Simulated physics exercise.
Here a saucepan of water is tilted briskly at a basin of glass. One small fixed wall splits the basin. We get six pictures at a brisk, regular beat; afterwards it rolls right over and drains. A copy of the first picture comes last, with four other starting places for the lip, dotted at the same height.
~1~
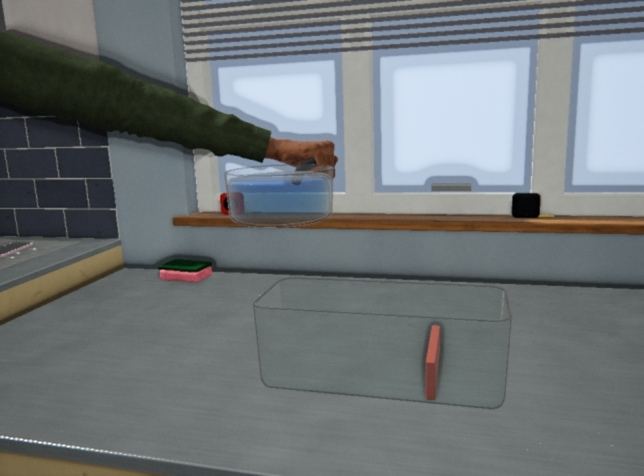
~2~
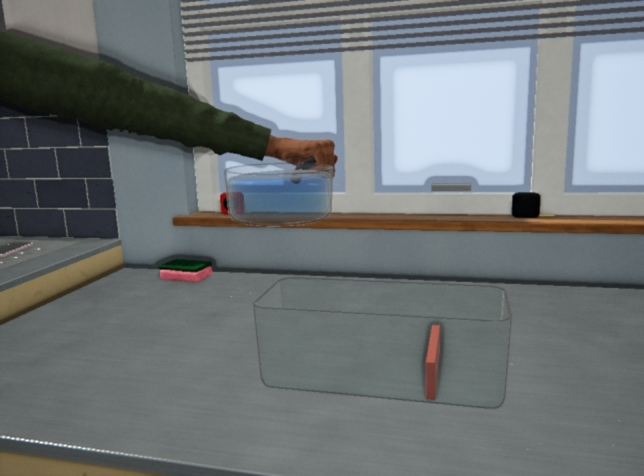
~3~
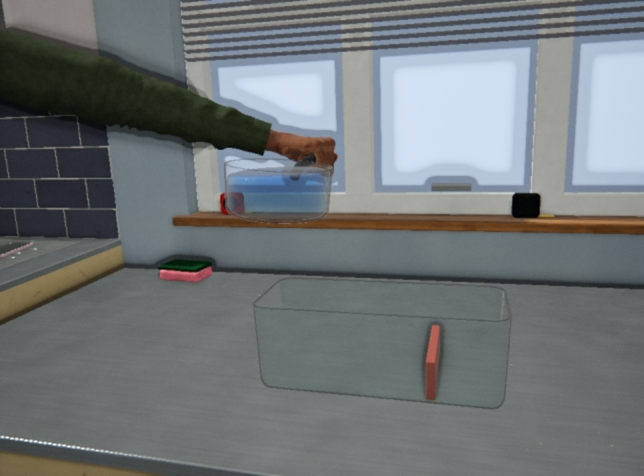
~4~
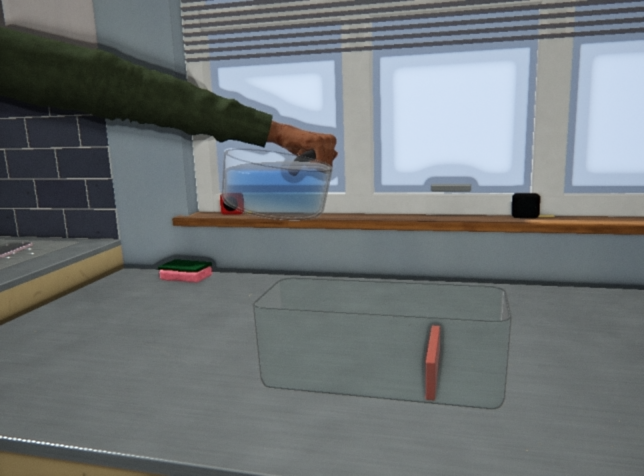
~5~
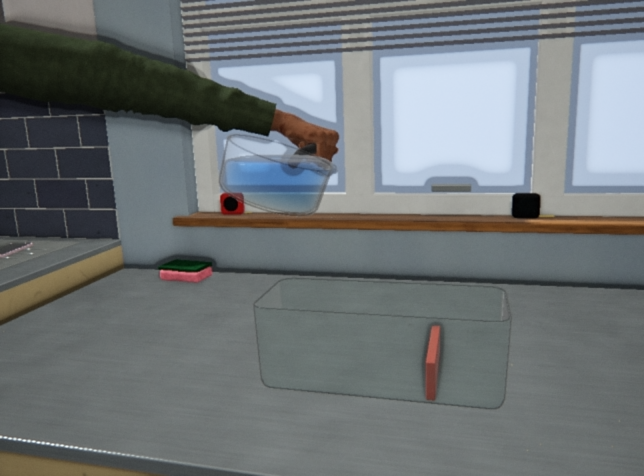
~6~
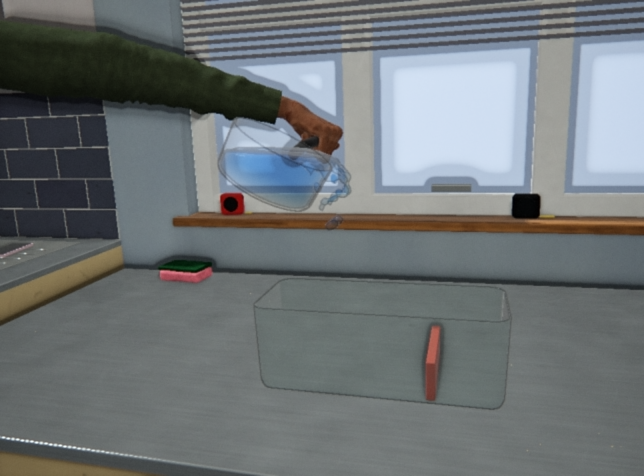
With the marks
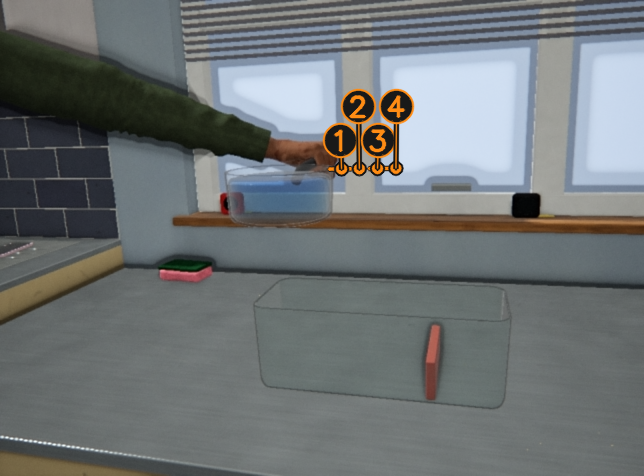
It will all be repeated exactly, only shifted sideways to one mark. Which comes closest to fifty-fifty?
1 works best here.
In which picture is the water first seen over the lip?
In picture 5.
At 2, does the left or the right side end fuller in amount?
The right side.
On the marked copy, 1 at (341, 168); 2 at (359, 168); 3 at (377, 168); 4 at (395, 168).
If 1 is chosen, about 51 % ends left of the wall and 47 % right of it.
If 2 is chosen, about 30 % ends left of the wall and 69 % right of it.
If 3 is chosen, about 31 % ends left of the wall and 68 % right of it.
If 4 is chosen, about 35 % ends left of the wall and 64 % right of it.
